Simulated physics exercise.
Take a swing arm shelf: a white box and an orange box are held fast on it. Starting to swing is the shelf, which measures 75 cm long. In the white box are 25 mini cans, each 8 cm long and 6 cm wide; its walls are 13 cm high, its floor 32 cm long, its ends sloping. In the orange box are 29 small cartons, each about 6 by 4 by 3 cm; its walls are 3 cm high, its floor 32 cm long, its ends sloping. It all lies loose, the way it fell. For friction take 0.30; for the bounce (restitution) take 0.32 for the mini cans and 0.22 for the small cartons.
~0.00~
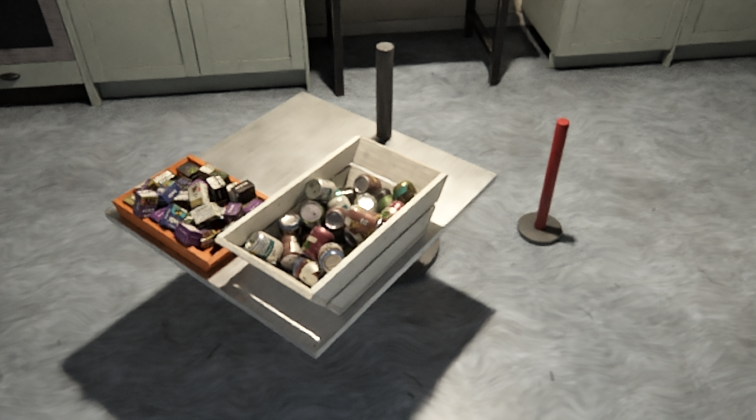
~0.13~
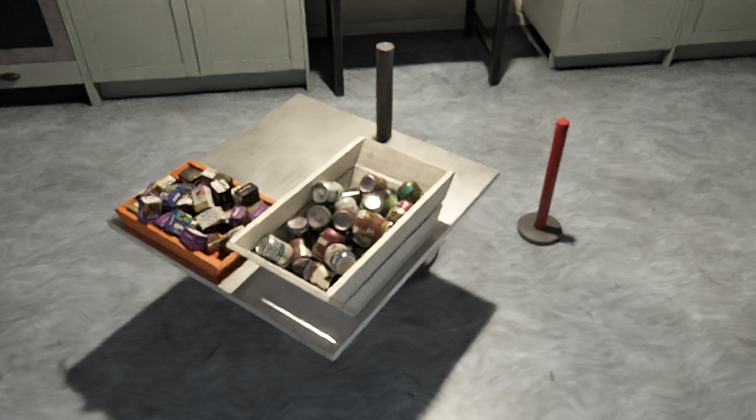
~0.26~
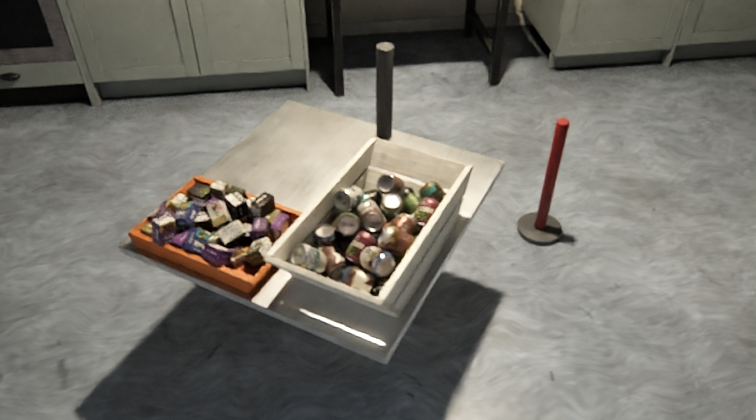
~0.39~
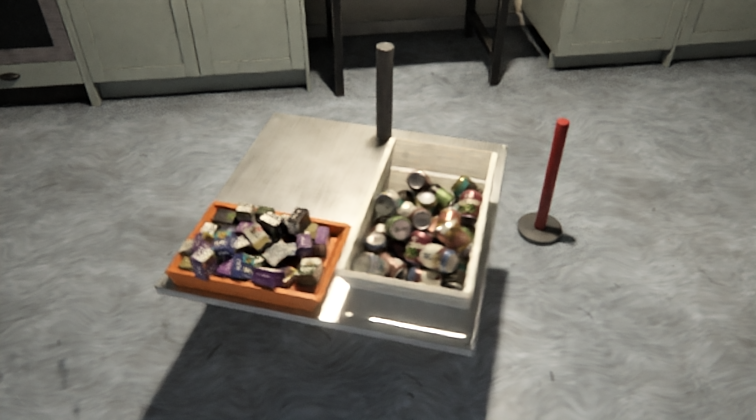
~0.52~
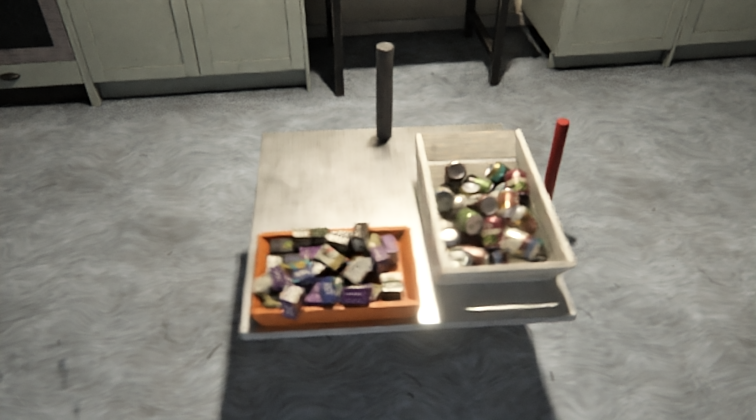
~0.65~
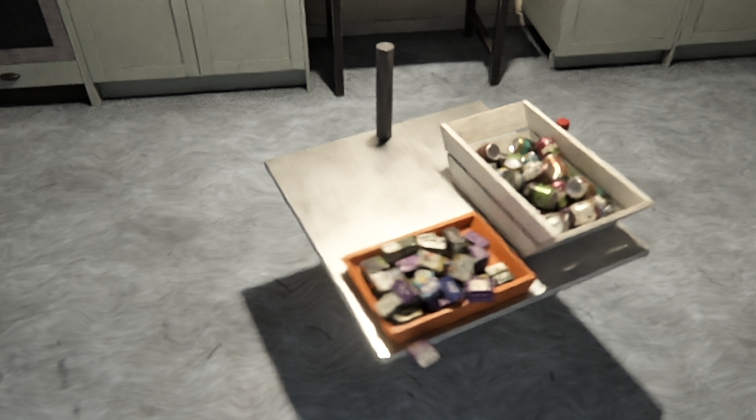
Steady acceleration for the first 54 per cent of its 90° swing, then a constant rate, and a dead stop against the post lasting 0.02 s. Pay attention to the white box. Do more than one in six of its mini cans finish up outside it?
No.
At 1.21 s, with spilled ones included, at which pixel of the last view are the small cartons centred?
Centre: About (567, 225) px.
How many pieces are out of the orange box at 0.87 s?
At that moment the orange box count out stands near 4.
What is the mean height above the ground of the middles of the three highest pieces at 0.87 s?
Around 60 cm high.
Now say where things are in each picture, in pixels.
In the first frame (places track the rim corner closest to us here), white box (311, 293); orange box (208, 259); 0° round; all still inside.
The second frame shows white box (328, 295); orange box (218, 265); 3° round.
The third frame shows white box (380, 299); orange box (251, 280); 10° round.
The fourth frame shows white box (468, 292); orange box (317, 298); 23° round.
The fifth frame shows white box (572, 261); orange box (419, 302); 42° round; 1 out, the lowest carton at (293, 302).
The sixth frame shows white box (649, 201); orange box (532, 276); 64° round; 1 out, the lowest carton at (422, 353).
After 0.79 s, the shelf hits the red post.
After 0.87 s, the white box has all 25 and the orange box is down by 4 of 29.
After 0.99 s, the white box has all 25 and the orange box is down by 7 of 29.
After 1.21 s, the white box has all 25 and the orange box is down by 9 of 29.
Final count (at 1.65 s), the white box has all 25 and the orange box is down by 9 of 29. Asked share, 0 of 25, 0 per cent.
